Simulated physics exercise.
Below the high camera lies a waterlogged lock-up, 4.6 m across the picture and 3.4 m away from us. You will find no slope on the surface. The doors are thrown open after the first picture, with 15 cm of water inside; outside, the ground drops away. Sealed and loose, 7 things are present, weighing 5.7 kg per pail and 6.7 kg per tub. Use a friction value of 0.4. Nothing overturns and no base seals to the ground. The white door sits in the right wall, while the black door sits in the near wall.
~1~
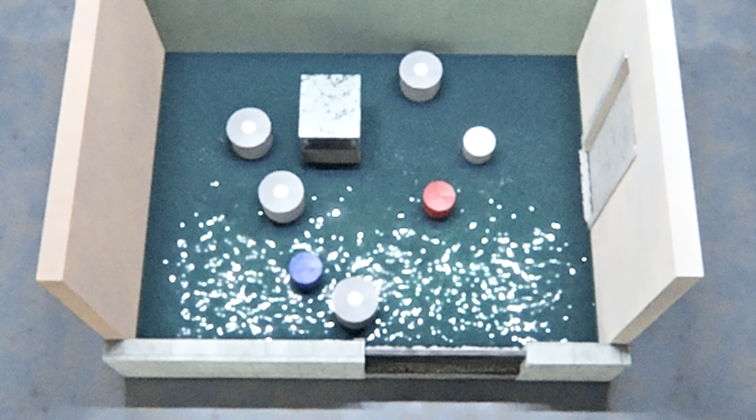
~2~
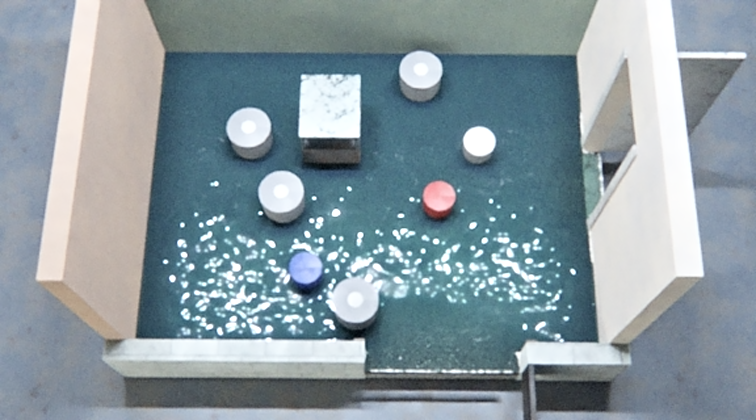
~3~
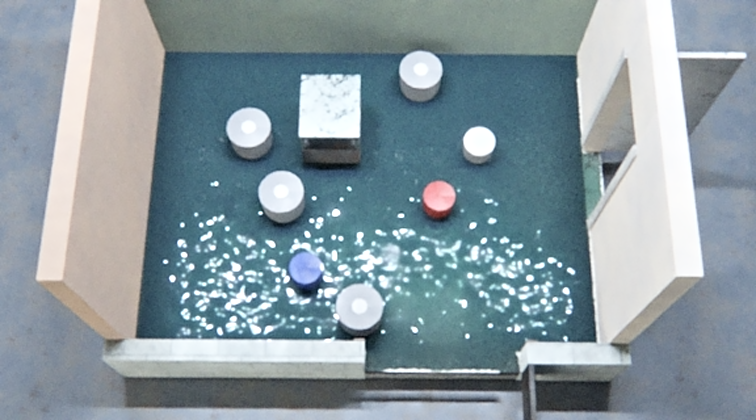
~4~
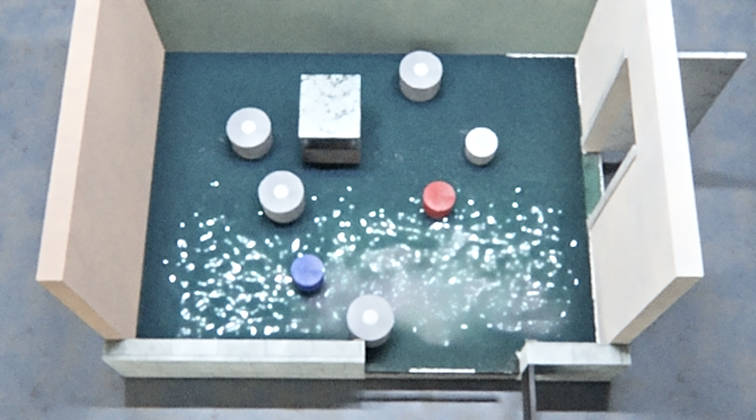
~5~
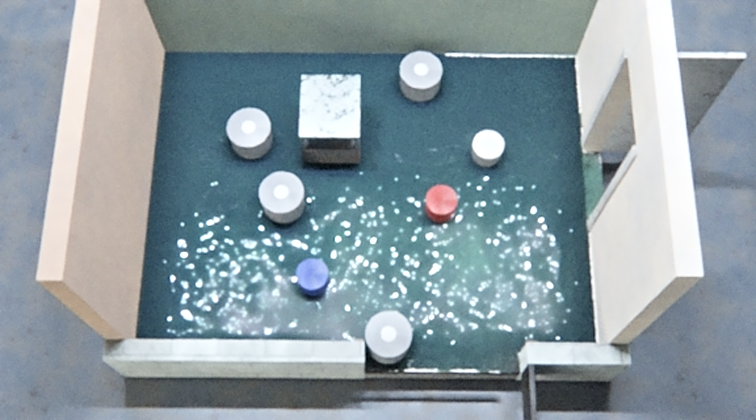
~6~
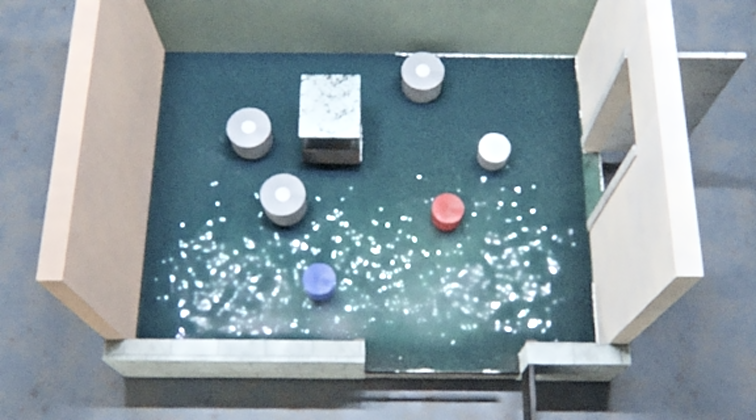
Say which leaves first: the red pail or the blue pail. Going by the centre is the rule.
The blue one.
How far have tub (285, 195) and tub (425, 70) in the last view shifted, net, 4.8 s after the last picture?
Respectively 140 cm and 100 cm.
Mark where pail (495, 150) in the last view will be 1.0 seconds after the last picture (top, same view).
Close to pixel (511, 168).
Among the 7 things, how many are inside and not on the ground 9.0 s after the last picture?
Count at that moment: 3.
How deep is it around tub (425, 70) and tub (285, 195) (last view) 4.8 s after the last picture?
Some 10 cm at the first, some 9 cm at the second.
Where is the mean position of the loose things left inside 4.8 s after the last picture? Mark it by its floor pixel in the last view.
(433, 221).
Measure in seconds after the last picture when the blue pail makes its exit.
3.0 s.
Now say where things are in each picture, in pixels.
In the first picture, the red pail at (439, 196) floats; the blue pail at (305, 268), afloat; about 2230 L in view; 0 of 7 have shifted.
In the second picture, the red pail at (439, 196), afloat; the blue pail at (305, 268), afloat; about 2200 L in view; 0 of 7 have shifted.
In the third picture, the red pail at (439, 196), afloat; the blue pail at (306, 268), afloat; about 2140 L in view; 1 of 7 have shifted.
In the fourth picture, the red pail at (439, 196) floats; the blue pail at (307, 270) floats; 15 cm deep round most things; 1 of 7 have shifted.
In the fifth picture, the red pail at (442, 200) floats, 4 cm from its start; the blue pail at (312, 274) floats, 9 cm from its start; 13 cm deep round most things; 3 of 7 have shifted.
In the sixth picture, the red pail at (448, 208), afloat, 15 cm from its start; the blue pail at (319, 279), afloat, 18 cm from its start; about 1970 L in view; 4 of 7 have shifted.
Then, 1.0 s after the last picture the red pail is near (463, 230), 0.4 m from its start, afloat; the blue pail is near (348, 292), 0.5 m from its start, afloat; 1 of 7 are out; 6 afloat.
Then, 4.8 s after the last picture the red pail is near (505, 312), 1.4 m from its start, afloat; the blue pail has gone out (2.9 s after the last picture); 3 of 7 are out; 4 afloat.
Then, 9.0 s after the last picture the red pail has gone out (6.0 s after the last picture); the blue pail has gone out (2.9 s after the last picture); 4 of 7 are out; 3 afloat.
Then, 13.0 s after the last picture the red pail has gone out (6.0 s after the last picture); the blue pail has gone out (2.9 s after the last picture); 6 of 7 are out; 1 afloat.
